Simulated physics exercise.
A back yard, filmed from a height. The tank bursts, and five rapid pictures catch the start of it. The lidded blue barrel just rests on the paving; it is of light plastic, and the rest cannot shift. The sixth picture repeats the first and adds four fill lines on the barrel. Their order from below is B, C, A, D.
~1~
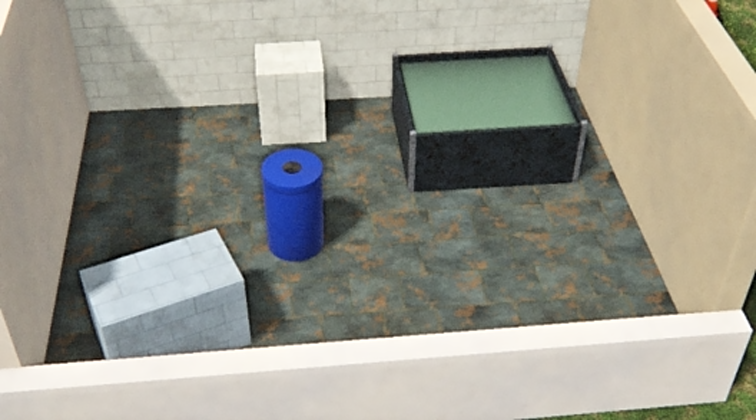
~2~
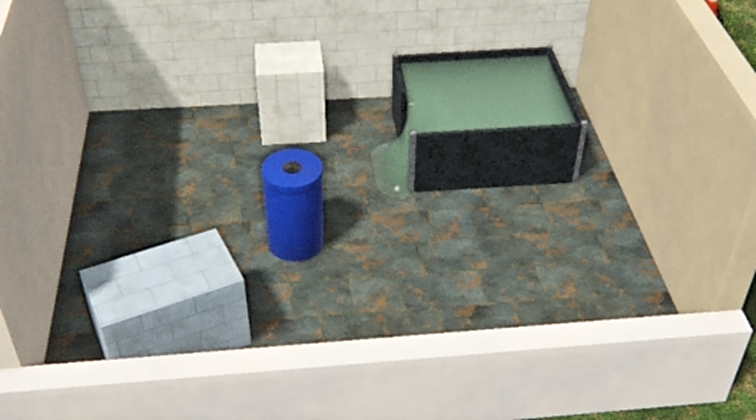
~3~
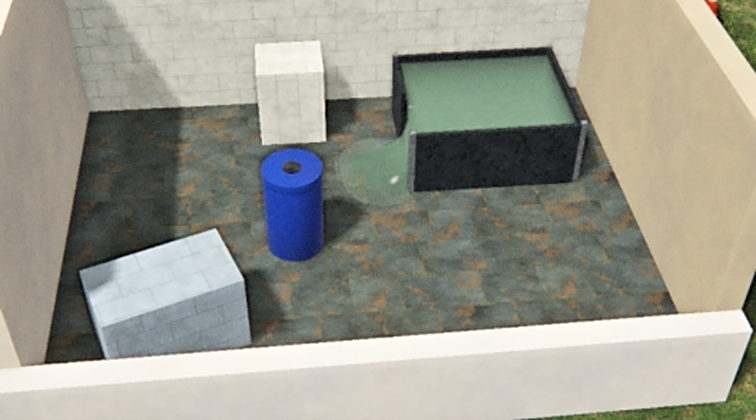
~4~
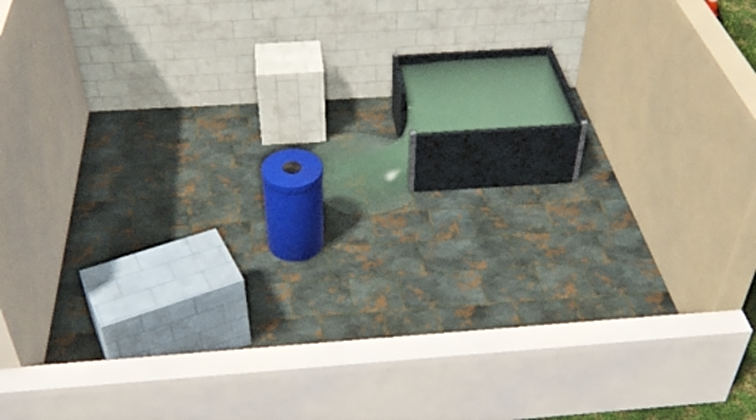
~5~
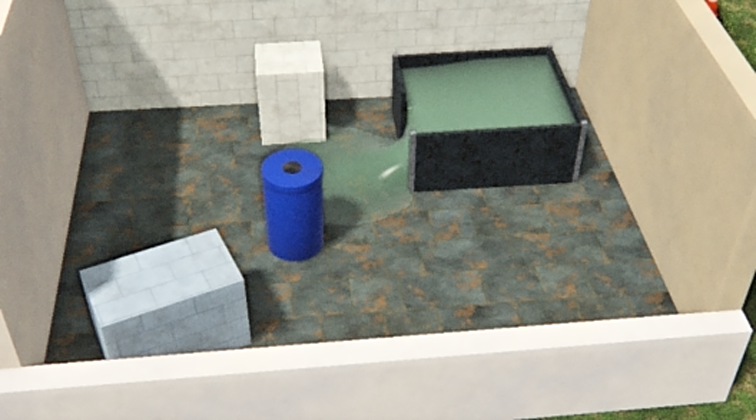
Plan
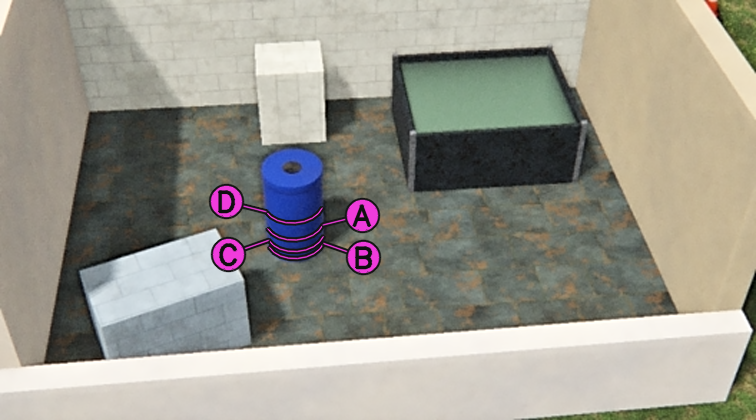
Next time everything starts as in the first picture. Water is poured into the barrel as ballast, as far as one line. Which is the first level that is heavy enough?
Use level A.
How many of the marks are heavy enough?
Two of the four.
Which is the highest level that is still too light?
Level C.
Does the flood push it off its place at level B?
Yes.
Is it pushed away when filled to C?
Yes, that goes wrong.
On the marked copy, A at (296, 240); B at (297, 258); C at (297, 251); D at (295, 222); from the bottom up B, C, A, D.
For level A, it does not move.
For level B, it is pushed about twice its own width away.
For level C, it is pushed about its own width away.
For level D, it does not move.
